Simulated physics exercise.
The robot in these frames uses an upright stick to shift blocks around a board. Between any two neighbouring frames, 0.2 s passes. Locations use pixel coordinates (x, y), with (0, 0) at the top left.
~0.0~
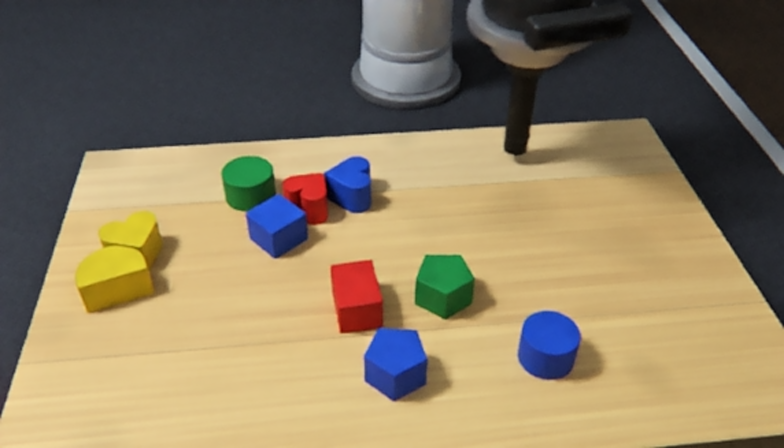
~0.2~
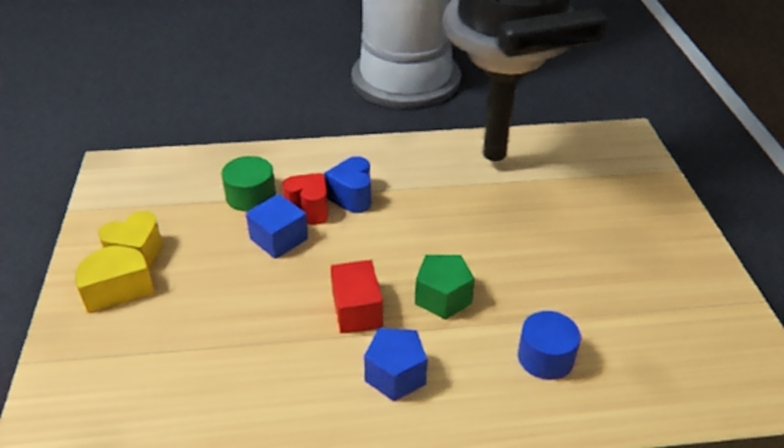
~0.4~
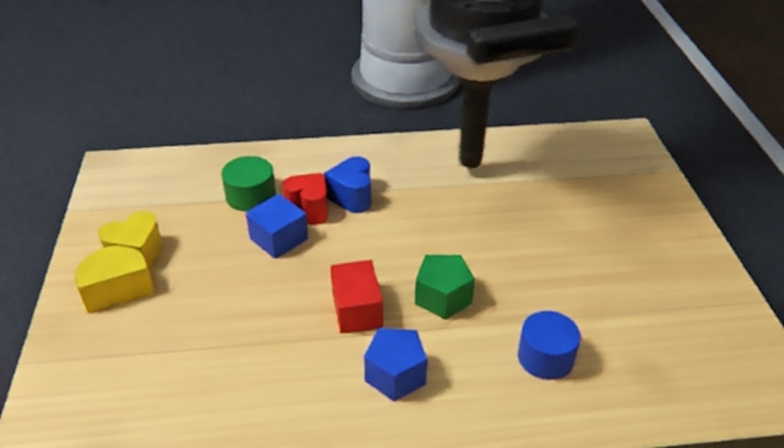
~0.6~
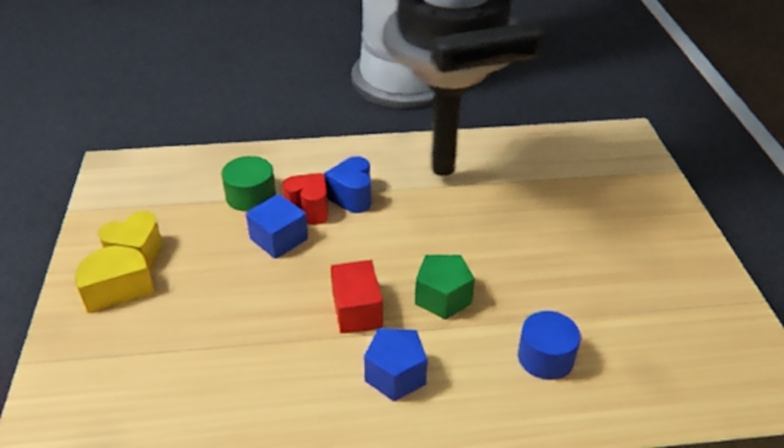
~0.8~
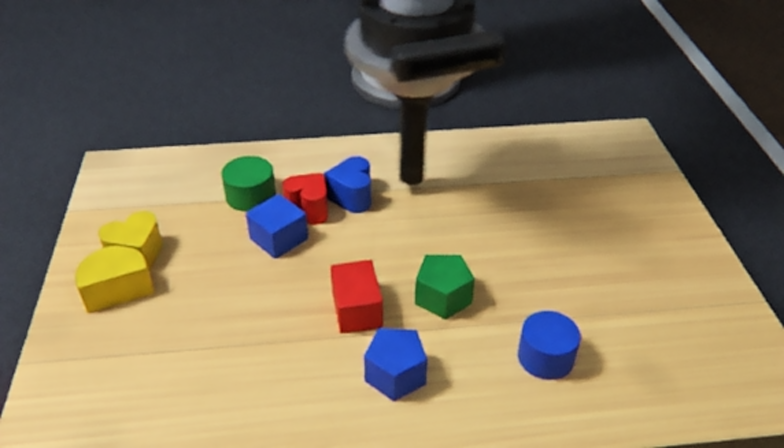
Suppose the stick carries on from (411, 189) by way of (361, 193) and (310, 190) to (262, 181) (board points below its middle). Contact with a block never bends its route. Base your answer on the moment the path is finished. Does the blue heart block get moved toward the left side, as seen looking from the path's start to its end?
I'd say no.
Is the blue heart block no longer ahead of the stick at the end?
No - that is not the case.
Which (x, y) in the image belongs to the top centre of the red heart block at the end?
For the centre of its top, I'd go with (261, 192).
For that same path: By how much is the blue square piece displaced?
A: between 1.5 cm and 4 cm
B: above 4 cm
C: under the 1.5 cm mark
C - under the 1.5 cm mark.
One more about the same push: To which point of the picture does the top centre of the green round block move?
The centre of its top will be at (192, 174).
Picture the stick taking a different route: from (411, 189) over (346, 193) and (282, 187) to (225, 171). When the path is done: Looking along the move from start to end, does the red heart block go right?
That would be a no.
What follows on the original path. One third of the way, stick at (360, 182); red heart block at (295, 184), turned 30° anticlockwise; blue heart block at (327, 170).
Two thirds of the way, stick at (308, 179); green round block at (225, 170); blue square piece at (271, 217), turned 20° anticlockwise; red heart block at (264, 190), turned 50° anticlockwise; blue heart block at (278, 165).
At the end, stick at (261, 171); green round block at (192, 174); blue square piece at (271, 217), turned 20° anticlockwise; red heart block at (261, 192), turned 60° anticlockwise; blue heart block at (231, 155).
